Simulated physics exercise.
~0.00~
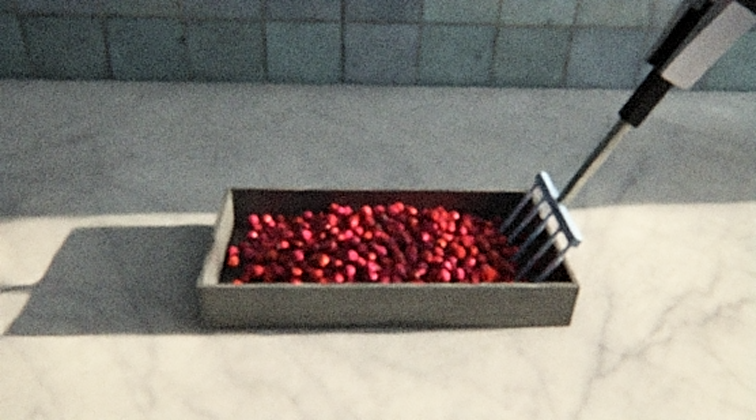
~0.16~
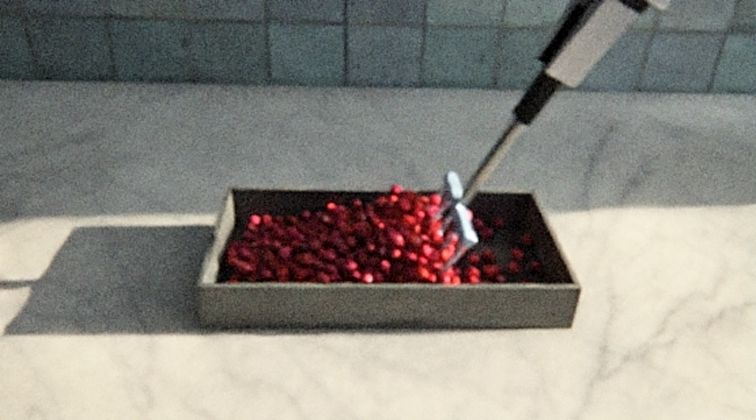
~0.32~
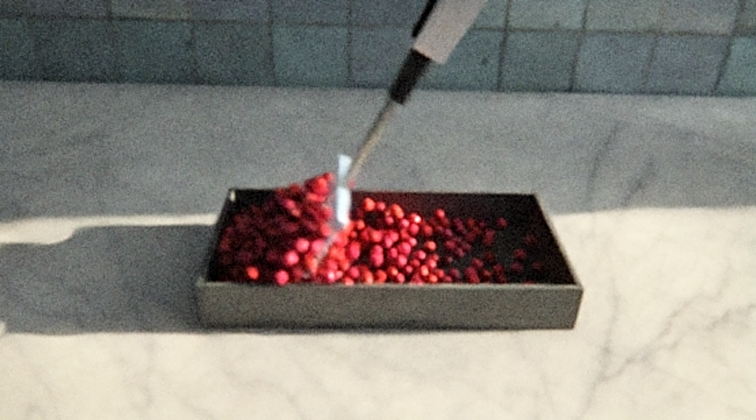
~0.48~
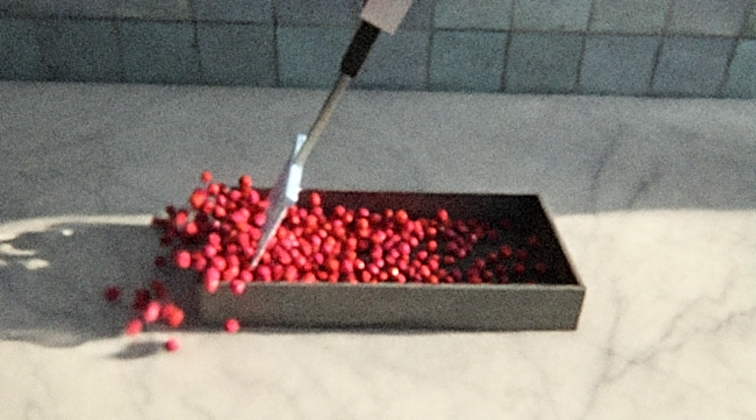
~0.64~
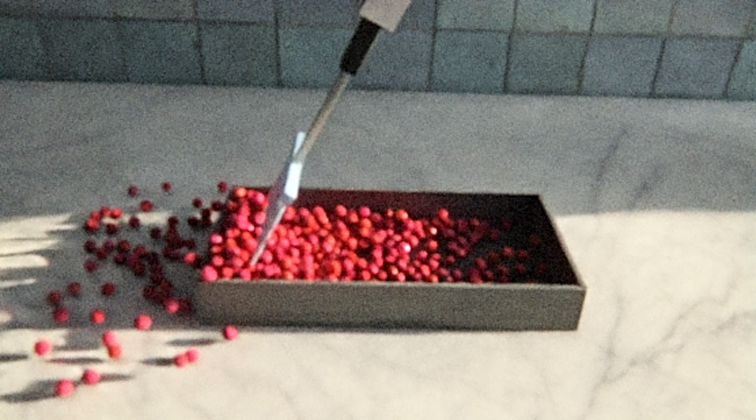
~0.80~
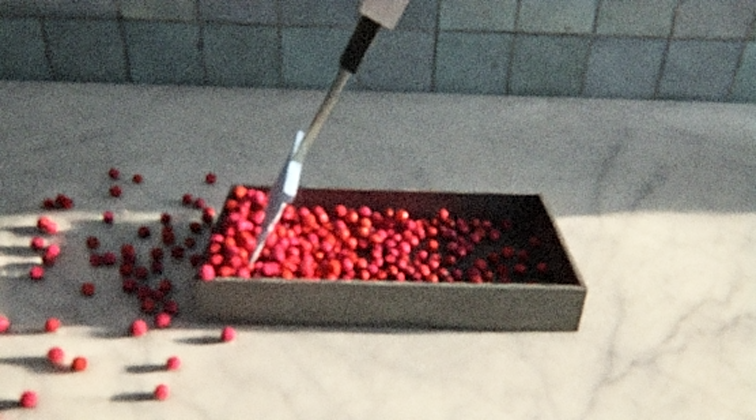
Metal rake-like comb sweeping red beads leftward through a dark tray, heaping them and spilling many over the end onto the marble surface.
